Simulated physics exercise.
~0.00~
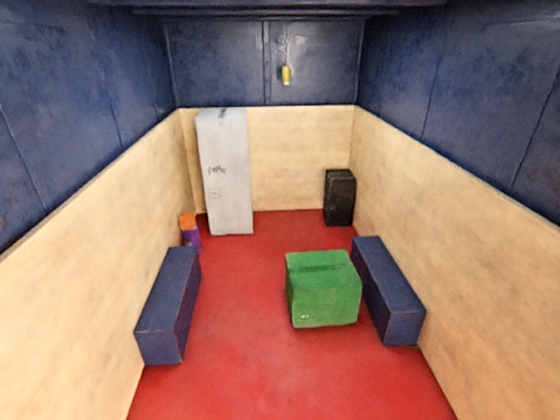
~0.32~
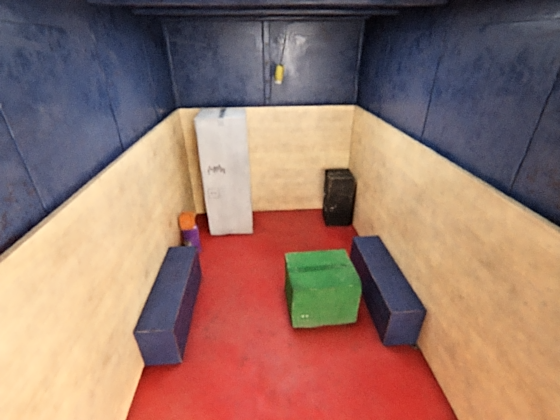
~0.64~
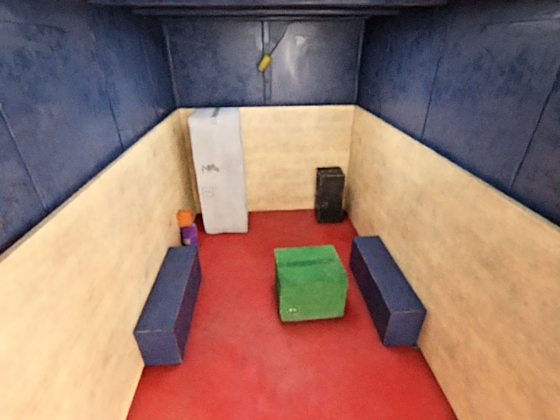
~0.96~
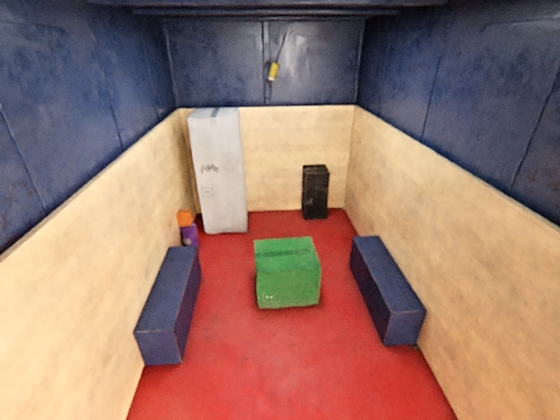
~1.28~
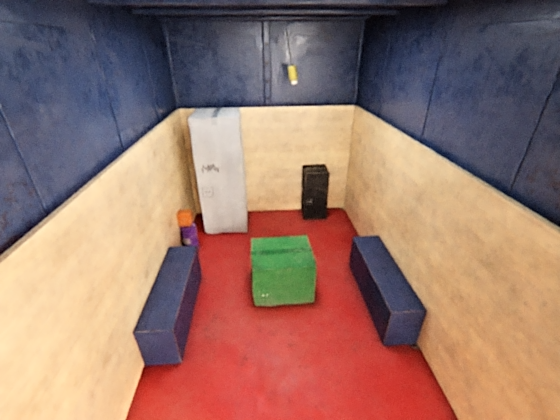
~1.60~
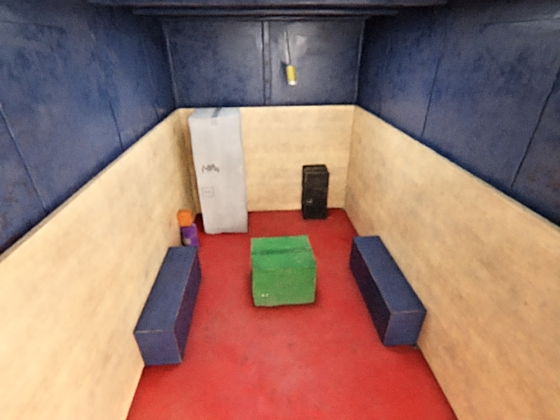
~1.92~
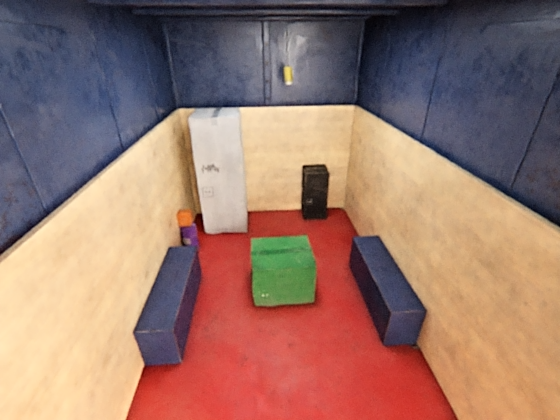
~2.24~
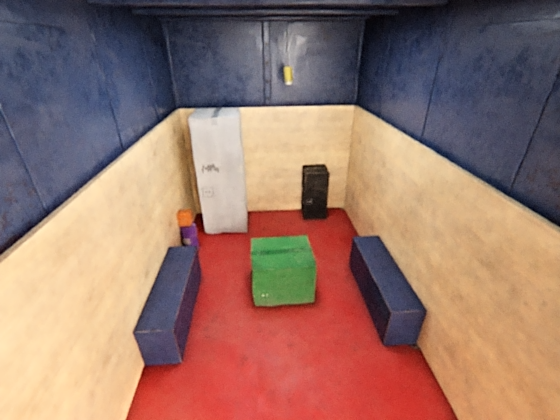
White box standing still in a van's load bay as the green box and black box slide left, then rest upright.
